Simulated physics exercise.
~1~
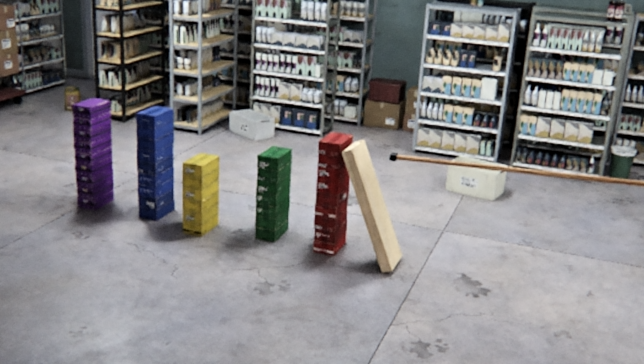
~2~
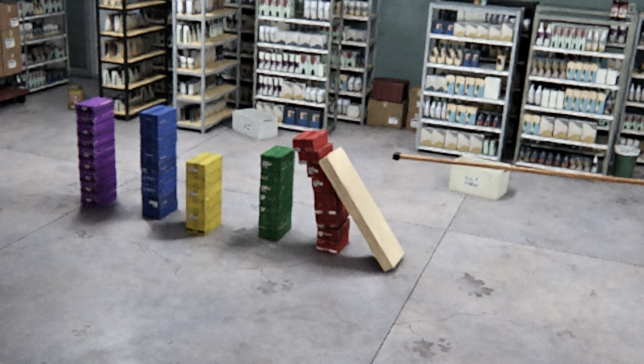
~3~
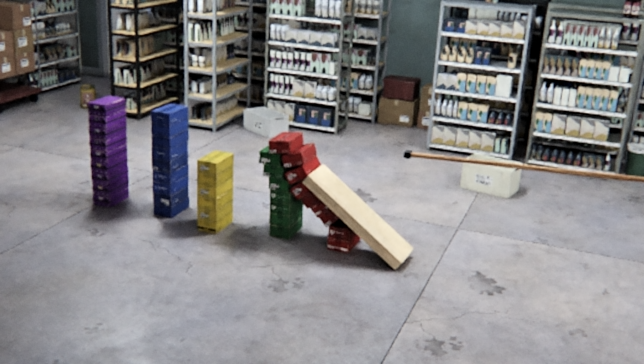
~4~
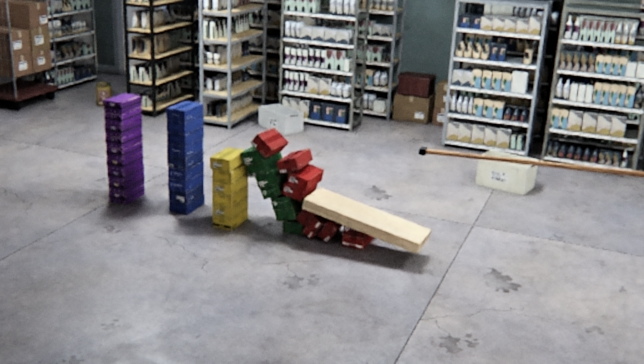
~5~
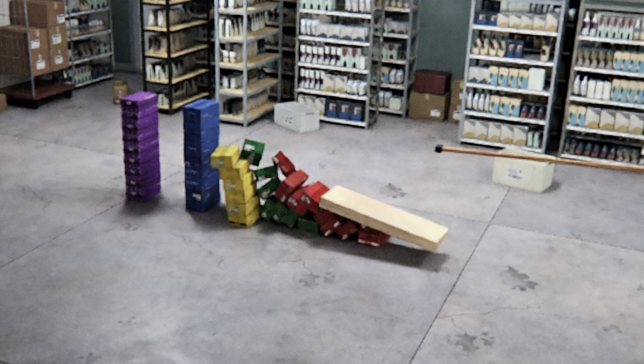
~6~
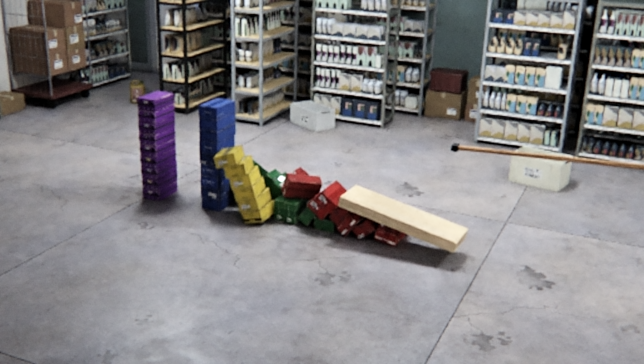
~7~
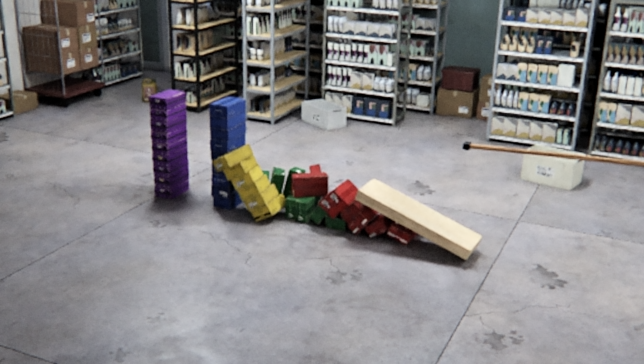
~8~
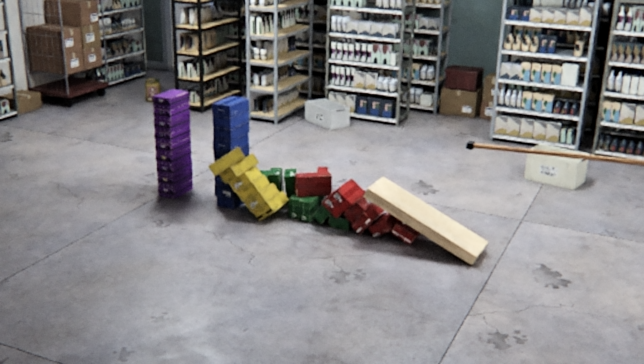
At the start, five stacks of boxes in purple, blue, yellow, green and red stand in a row on a shop's concrete floor, with a pale board leaning against the red stack at the right. The board tips left, and the red stack buckles and topples into the green one. Green gives way too, and red and green boxes tumble together against the yellow stack as the board drops low. The yellow stack then leans left against the blue one and slumps. Finally, red, green and yellow lie collapsed in a heap with the board resting on its right end, while blue and purple still stand.
